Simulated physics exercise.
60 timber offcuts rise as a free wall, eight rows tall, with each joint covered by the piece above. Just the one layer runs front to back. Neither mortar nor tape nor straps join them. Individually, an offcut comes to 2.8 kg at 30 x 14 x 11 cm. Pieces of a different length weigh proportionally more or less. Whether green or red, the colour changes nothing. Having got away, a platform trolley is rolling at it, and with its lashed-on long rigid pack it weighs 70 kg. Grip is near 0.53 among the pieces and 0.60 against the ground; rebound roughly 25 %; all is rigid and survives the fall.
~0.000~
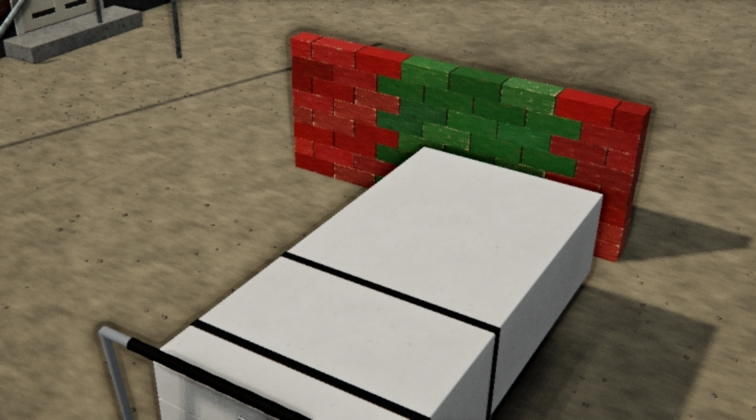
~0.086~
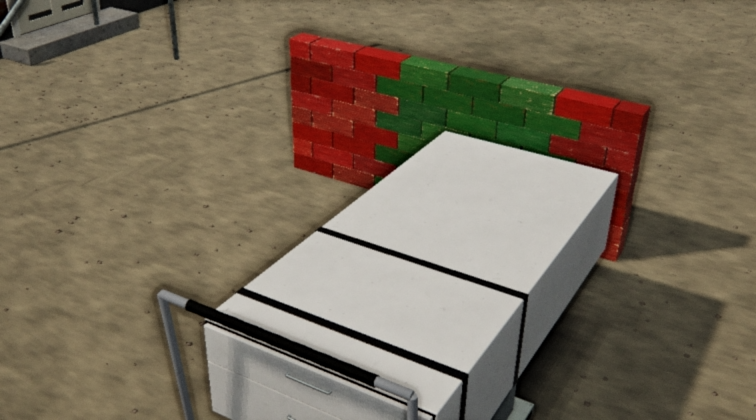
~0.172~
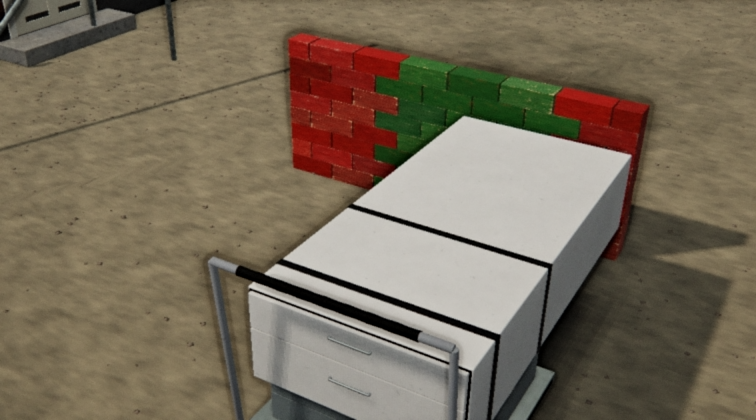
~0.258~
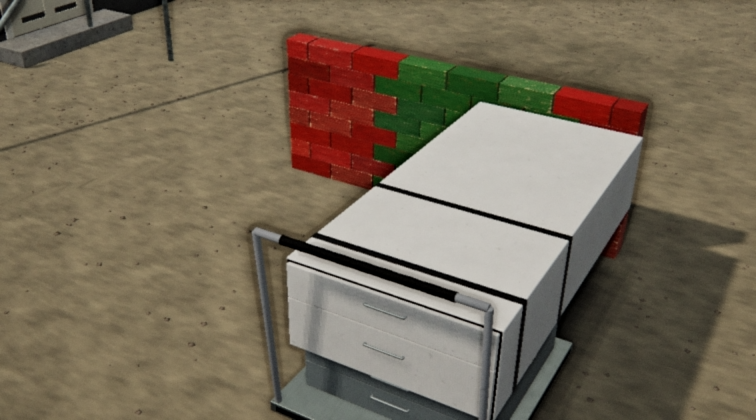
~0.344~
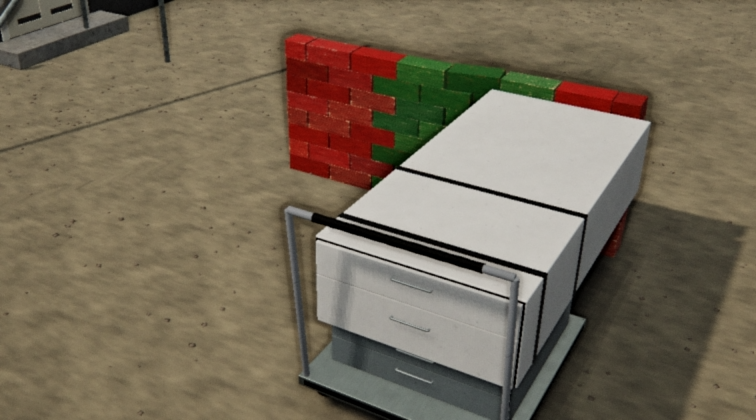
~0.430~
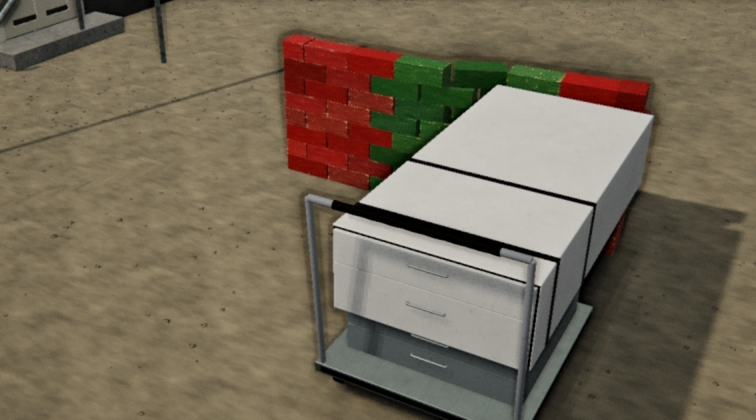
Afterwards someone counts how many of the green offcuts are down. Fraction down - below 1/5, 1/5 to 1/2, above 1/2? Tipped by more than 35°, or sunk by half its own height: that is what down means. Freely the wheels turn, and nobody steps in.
Above 1/2.
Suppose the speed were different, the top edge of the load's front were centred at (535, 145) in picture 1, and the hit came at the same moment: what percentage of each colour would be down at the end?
Result - red: 40%; green: 60%.
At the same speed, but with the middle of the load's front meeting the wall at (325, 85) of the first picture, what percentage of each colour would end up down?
Then red ends 50 per cent down and green 20 per cent.
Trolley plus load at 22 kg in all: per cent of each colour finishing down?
For red it's 40, for green it's 60 in a hundred.
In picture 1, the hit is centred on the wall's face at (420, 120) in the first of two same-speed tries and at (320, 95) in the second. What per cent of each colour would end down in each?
Down by colour - red: 30%, then 40%; green: 50%, then 20%.
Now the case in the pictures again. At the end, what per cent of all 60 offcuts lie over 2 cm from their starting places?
I count 55 % as shifted.
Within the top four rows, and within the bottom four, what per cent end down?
I'd put the top at 70 per cent and the bottom at 30 per cent.
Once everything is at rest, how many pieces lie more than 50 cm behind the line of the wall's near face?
Estimate: Some 20.
Around 0.66 s, load 41 cm past the wall's line, still rolling; 10 of the 28 green offcuts down (18 of 60 in all colours); top green offcut tipped 25°.
Around 1.10 s, load 89 cm past the wall's line, still rolling; 17 of the 28 green offcuts down (26 of 60 in all colours); top green offcut on its side.
Finally (2.8 s), load 1.13 m past the wall's line, stopped; 17 of the 28 green offcuts down (29 of 60 in all colours); top green offcut upside down; top red offcut unmoved. That is 61 per cent. Seen by the last camera, middles, top green offcut near (397, 129), top red offcut near (332, 54).
